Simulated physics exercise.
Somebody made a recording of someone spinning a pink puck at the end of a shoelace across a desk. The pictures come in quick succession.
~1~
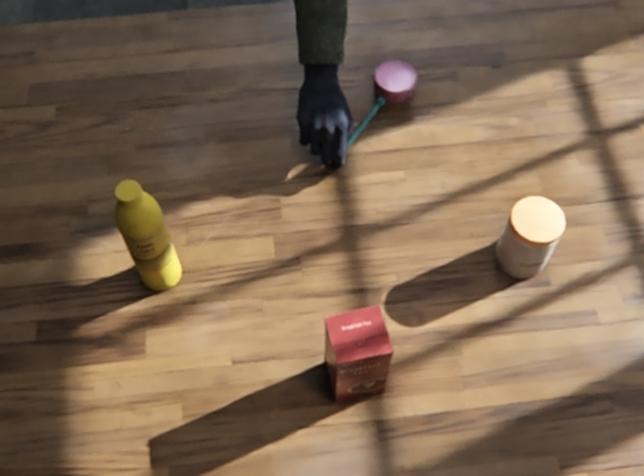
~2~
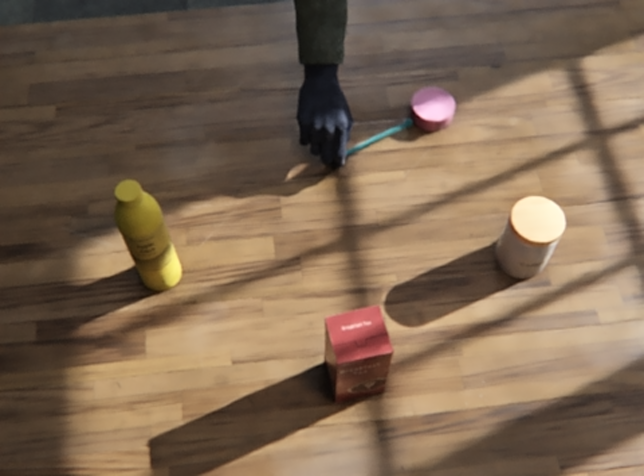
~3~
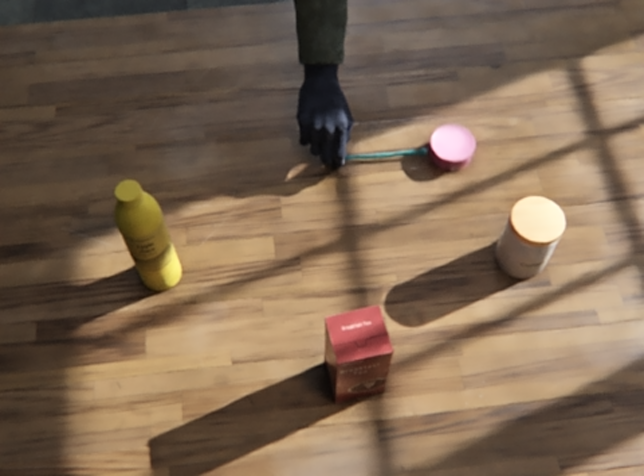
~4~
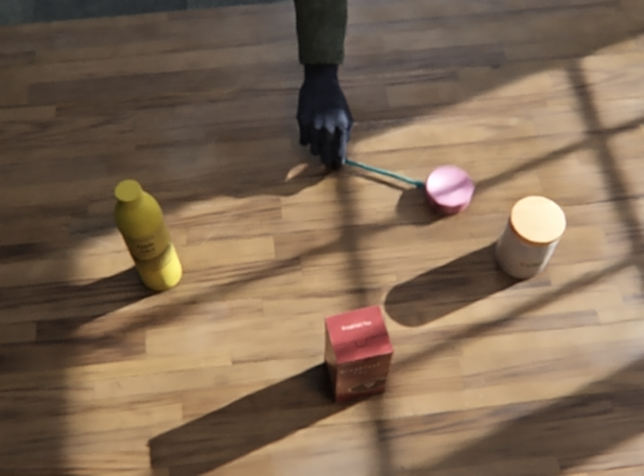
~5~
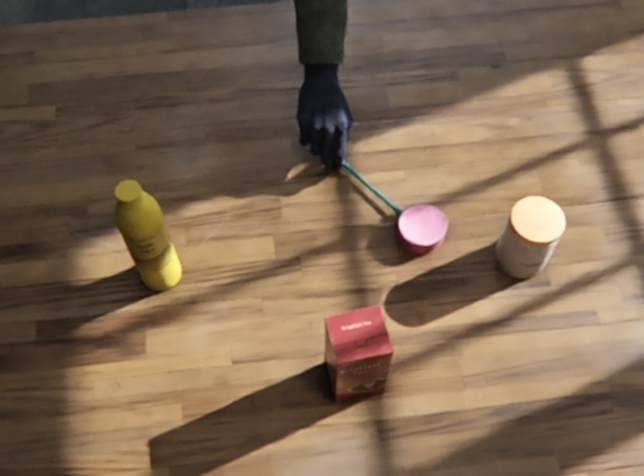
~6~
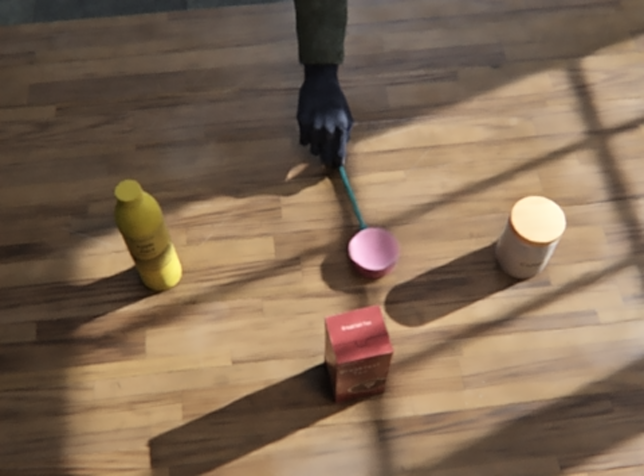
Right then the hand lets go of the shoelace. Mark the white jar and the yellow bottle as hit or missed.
Marks: White jar: Missed; yellow bottle: Hit.
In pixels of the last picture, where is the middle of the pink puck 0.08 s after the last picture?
It has reached (264, 266) by then.
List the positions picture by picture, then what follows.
The first picture shows pink puck (396, 76); white jar (538, 219); yellow bottle (128, 190); red carton (359, 334).
The second picture shows pink puck (433, 103).
The third picture shows pink puck (453, 142).
The fourth picture shows pink puck (450, 186).
The fifth picture shows pink puck (423, 224).
The sixth picture shows pink puck (375, 248); white jar (538, 219); yellow bottle (128, 190); red carton (359, 334); going round clockwise.
Then, 0.08 s on from there, puck near (264, 266).
Then, 0.20 s on from there, puck near (188, 278); yellow bottle pushed aside.
In the end, puck near (188, 279); yellow bottle pushed aside. The white jar remains clear and the yellow bottle takes the knock.
